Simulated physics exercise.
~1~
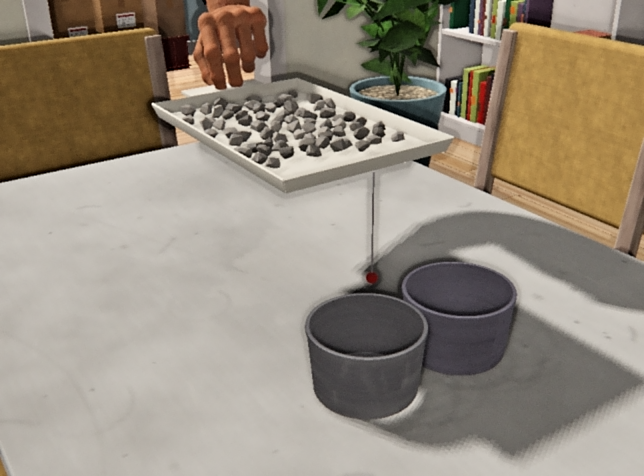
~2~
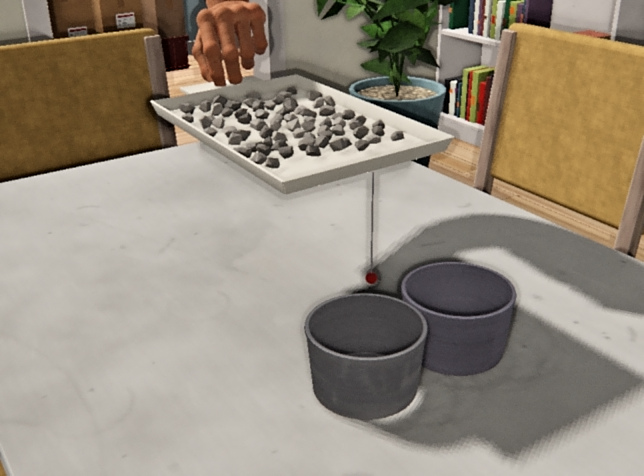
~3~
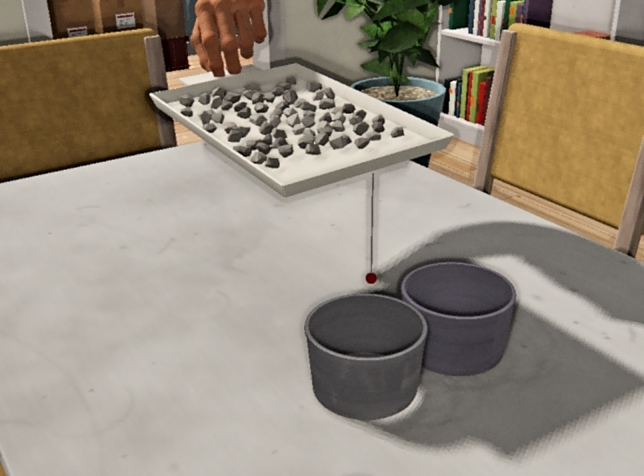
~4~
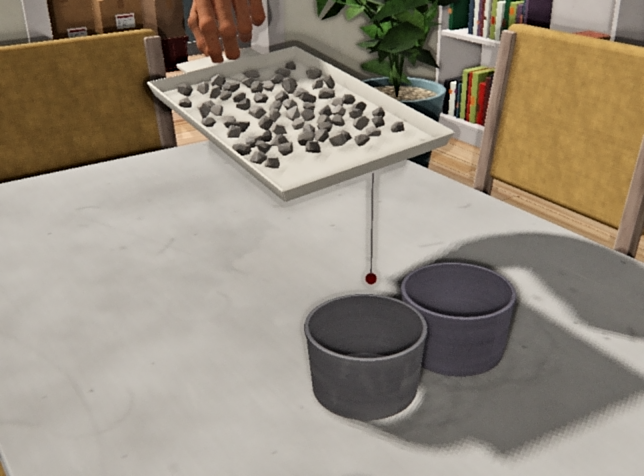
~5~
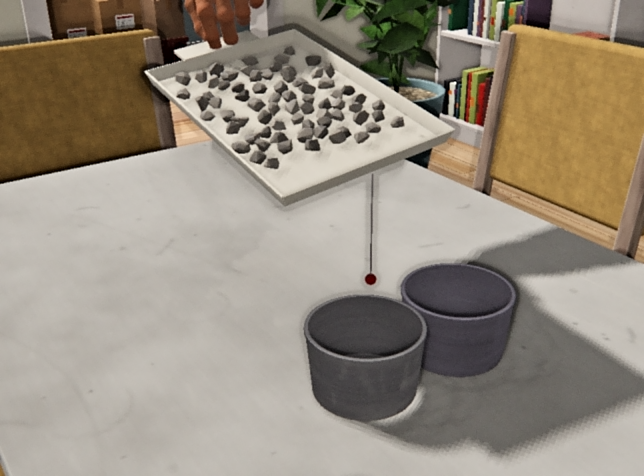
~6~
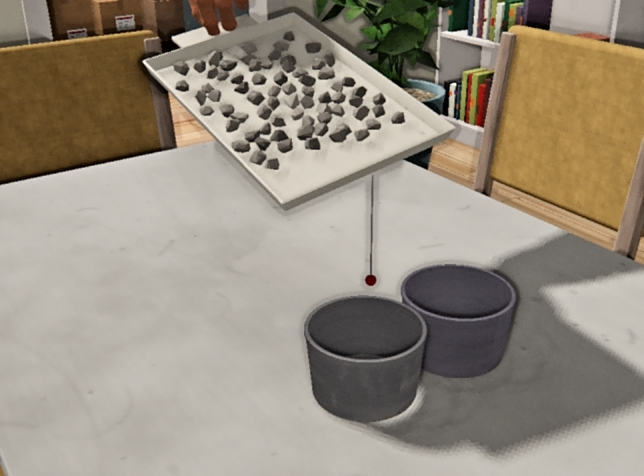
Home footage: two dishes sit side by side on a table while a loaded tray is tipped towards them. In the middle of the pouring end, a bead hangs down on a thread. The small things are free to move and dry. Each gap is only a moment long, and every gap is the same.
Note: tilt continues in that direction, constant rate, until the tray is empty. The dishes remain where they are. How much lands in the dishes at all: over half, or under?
The catch is short of half the load.
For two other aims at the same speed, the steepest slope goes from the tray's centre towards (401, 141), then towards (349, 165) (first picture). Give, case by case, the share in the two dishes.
I'd expect around 60 in a hundred first and around 80 in a hundred second.
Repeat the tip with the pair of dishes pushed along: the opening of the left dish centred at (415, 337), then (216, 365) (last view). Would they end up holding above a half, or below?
Result - try one, below the halfway mark; try two, past the halfway mark.
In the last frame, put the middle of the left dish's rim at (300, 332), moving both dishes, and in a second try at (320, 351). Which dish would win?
For the first placement, the left-side one; for the second placement, the left-side one.
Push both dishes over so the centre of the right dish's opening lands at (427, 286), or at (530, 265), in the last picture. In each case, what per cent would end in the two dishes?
About 60 per cent, then about 0 per cent.
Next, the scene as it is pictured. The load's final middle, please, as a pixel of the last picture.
Centre at rest: Close to (307, 405).
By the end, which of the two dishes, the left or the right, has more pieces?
Fuller: Left.
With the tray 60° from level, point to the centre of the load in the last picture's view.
I'd put the middle of the pieces at roughly (286, 164).
Soon, tray tipped steeply; nearly all on the tray; a small part in the air.
A while on, tray tipped right over; a small part on the tray; about a quarter in the left dish; about half outside both; a small part in the air.
Towards the end, tray tipped past a quarter turn; about a third in the left dish; about two thirds outside both.
Finally, tray tipped past a quarter turn; about a third in the left dish; none in the right dish; about two thirds outside both.
